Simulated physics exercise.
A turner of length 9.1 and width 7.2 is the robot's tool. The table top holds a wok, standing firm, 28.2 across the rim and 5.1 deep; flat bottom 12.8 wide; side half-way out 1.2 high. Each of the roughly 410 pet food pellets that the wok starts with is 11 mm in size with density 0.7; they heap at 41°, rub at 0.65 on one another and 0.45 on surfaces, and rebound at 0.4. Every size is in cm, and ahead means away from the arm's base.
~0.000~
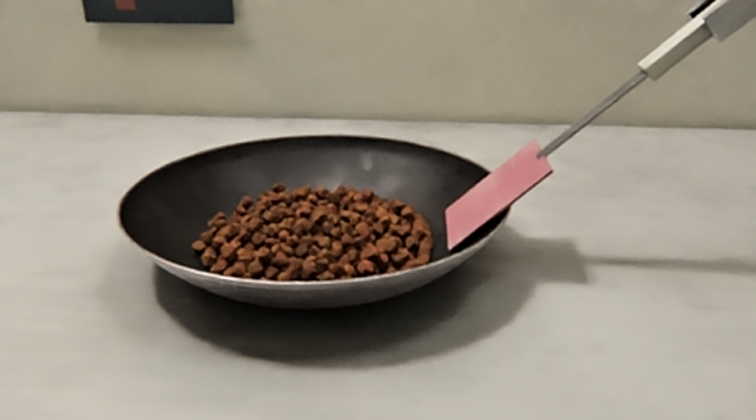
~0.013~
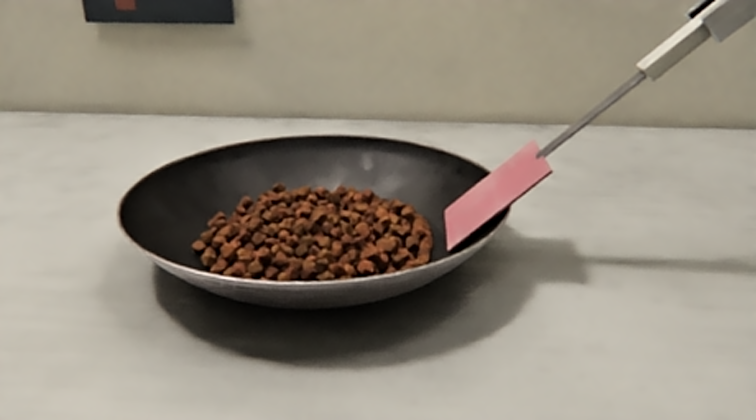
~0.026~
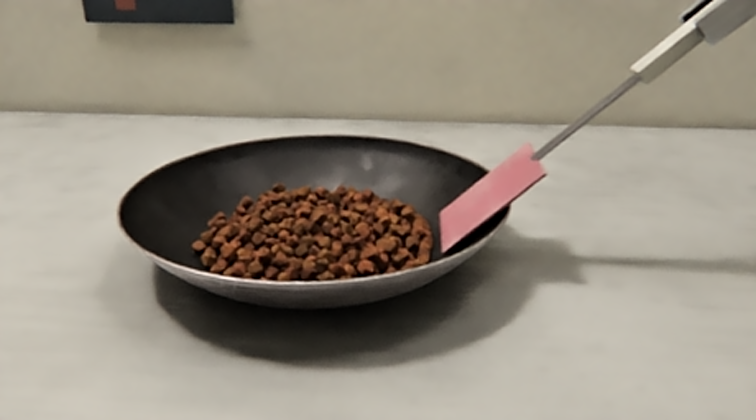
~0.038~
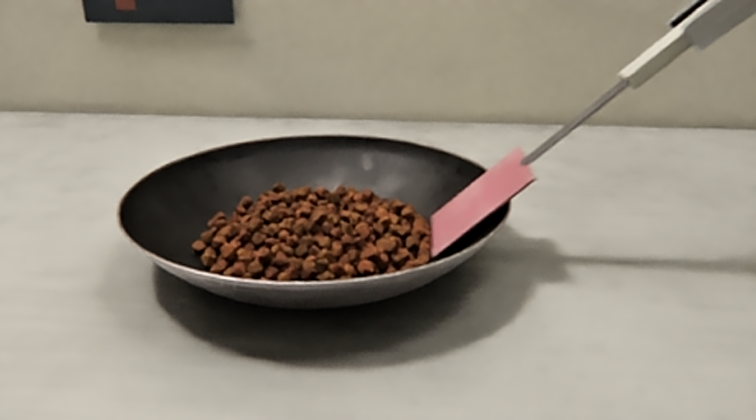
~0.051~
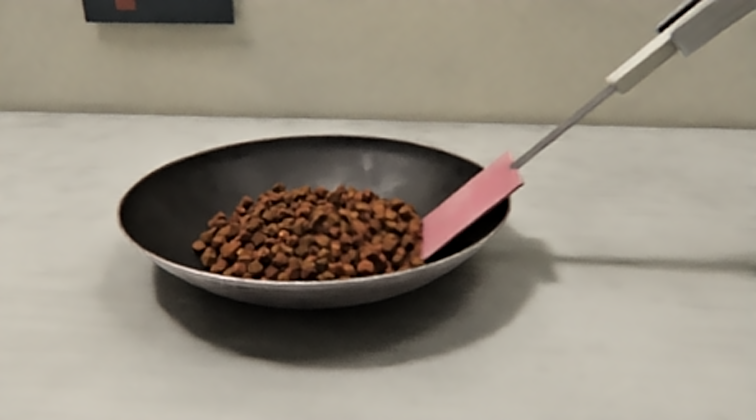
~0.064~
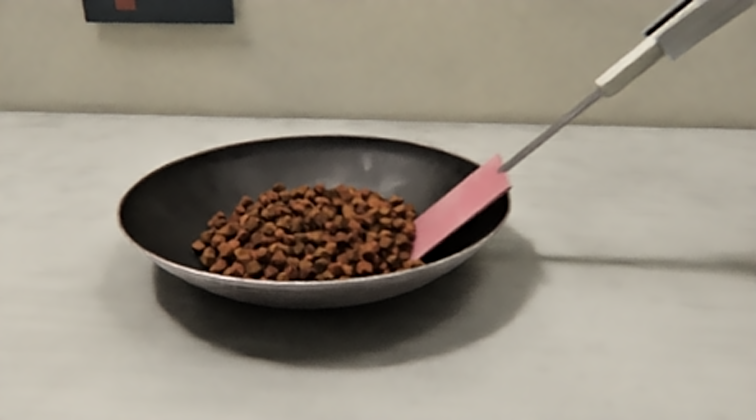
A pale grey tabletop against a beige wall, with a dark panel at the upper left, is seen from the side and slightly above. A black wok with a lighter outer side holds a heap of small brown chunks, while a pink turner on a thin grey rod slants in from the right. The robot's tool slides slowly left and slightly down, nudging the heap's right edge inward, as the camera stays still.
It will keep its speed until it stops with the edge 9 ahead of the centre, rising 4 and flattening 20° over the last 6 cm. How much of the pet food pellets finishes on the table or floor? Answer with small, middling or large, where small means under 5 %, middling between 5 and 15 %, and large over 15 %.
It is middling.
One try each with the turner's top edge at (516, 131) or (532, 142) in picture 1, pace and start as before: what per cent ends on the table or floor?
Some 10 per cent, then some 10 per cent.
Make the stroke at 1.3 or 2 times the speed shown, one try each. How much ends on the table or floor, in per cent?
Roughly 15 per cent on the first try and 25 per cent on the second.
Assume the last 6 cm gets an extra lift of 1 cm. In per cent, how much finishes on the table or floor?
Some 10 in a hundred.
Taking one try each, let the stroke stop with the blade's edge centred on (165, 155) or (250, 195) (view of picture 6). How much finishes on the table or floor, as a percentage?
25 % and 0 %.
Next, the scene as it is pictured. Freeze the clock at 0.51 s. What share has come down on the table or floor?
Around 8 percent.
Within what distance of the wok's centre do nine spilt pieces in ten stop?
Roughly 20 cm.
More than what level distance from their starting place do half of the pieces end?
About 5 cm.
By 0.16 s, sloping 44°, highest piece 4 above the table; 408 in the wok.
By 0.26 s, sloping 38°, highest piece 7 above the table; 407 in the wok, 1 on the blade or in flight.
By 0.51 s, sloping 24°, highest piece 6 above the table; 372 in the wok, 33 on the table or floor, 3 on the blade or in flight.
By 1.56 s, sloping 24°, highest piece 5 above the table; 372 in the wok, 36 on the table or floor.
Final count, 372 in the wok, 36 on the table or floor. That is 9 % on the table or floor.
